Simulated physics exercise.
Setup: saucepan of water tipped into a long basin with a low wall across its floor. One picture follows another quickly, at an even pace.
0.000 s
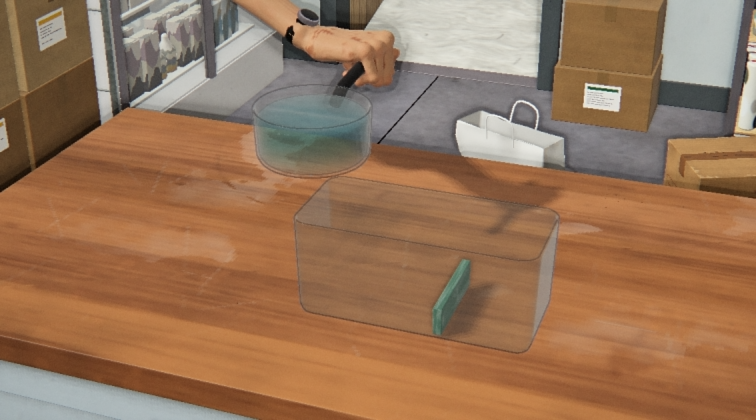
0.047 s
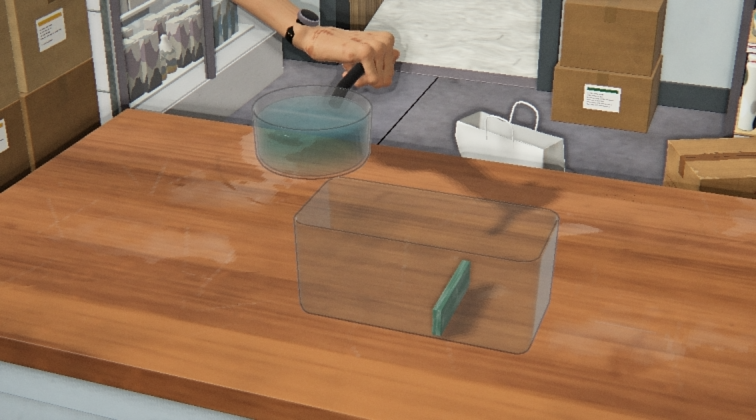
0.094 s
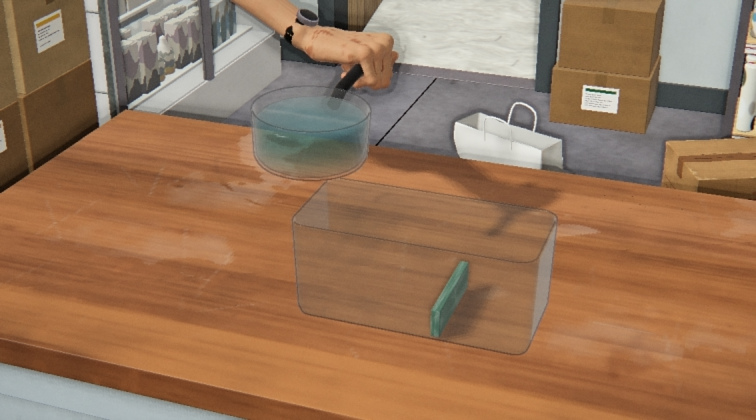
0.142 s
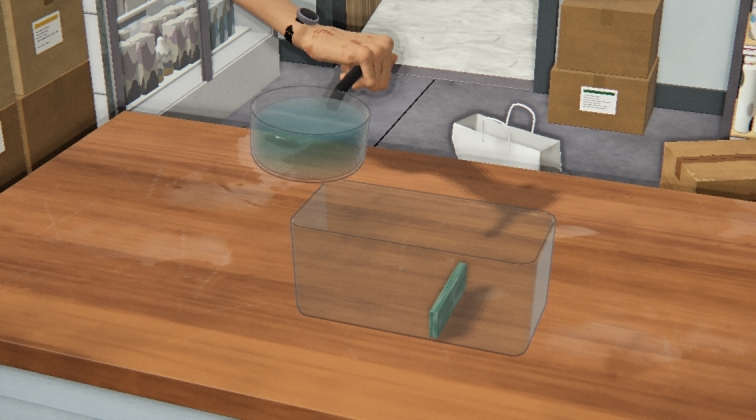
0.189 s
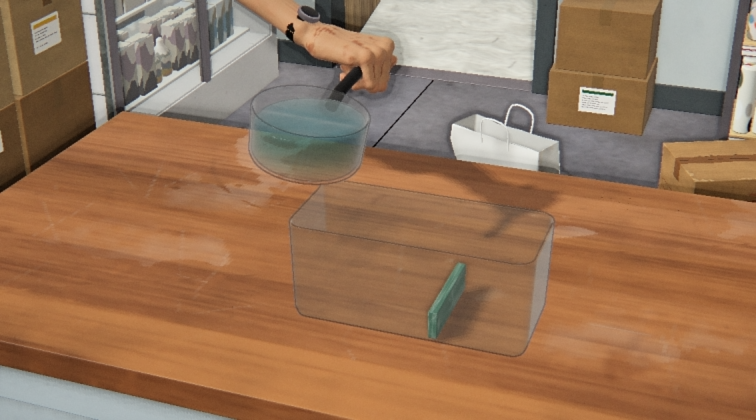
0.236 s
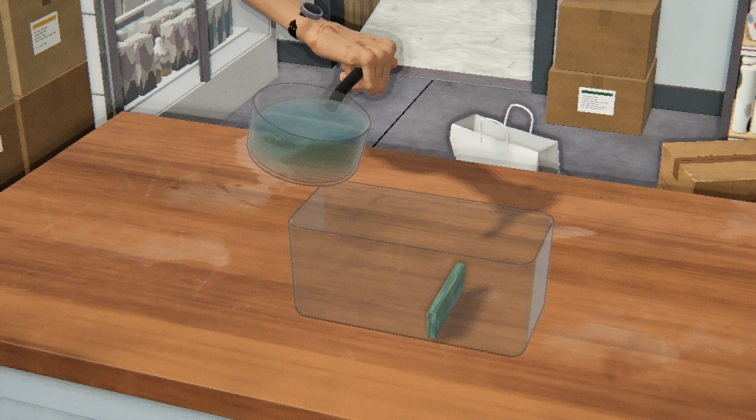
A hand slowly tilts a clear pan of bluish water rightward above a long basin.
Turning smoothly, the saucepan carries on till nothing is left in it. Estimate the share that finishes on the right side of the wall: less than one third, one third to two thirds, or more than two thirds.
Most likely the right of the wall will hold too little for one third.
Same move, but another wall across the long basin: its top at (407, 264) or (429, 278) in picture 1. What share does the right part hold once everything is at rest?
I'd expect near 50 percent the first time and near 25 percent the next.
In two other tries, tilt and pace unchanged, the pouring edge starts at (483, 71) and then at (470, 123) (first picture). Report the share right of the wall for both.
You'd see around 60 per cent, and then around 60 per cent.
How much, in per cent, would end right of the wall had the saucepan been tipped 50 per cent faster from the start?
About 25 per cent.
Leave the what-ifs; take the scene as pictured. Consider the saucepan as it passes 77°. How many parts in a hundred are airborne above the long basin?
That comes to near 30 percent.
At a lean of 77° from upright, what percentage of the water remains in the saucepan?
35 %.
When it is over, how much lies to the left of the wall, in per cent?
I'd estimate around 85 per cent.
Then, 0.64 s in, the tilt is 77° and 37 per cent is still to pour, 34 is left of the wall and 0 right of it.
Then, 0.94 s in, the tilt is 115° and 3 per cent is still to pour, 86 is left of the wall and 9 right of it.
Then, 1.24 s in, the tilt is 120° and 0 per cent is still to pour, 86 is left of the wall and 13 right of it.
Then, 1.58 s in, the tilt is 120° and 0 per cent is still to pour, 86 is left of the wall and 13 right of it.
Finally, 86 per cent lies left of the wall, 13 right of it and 0 outside.
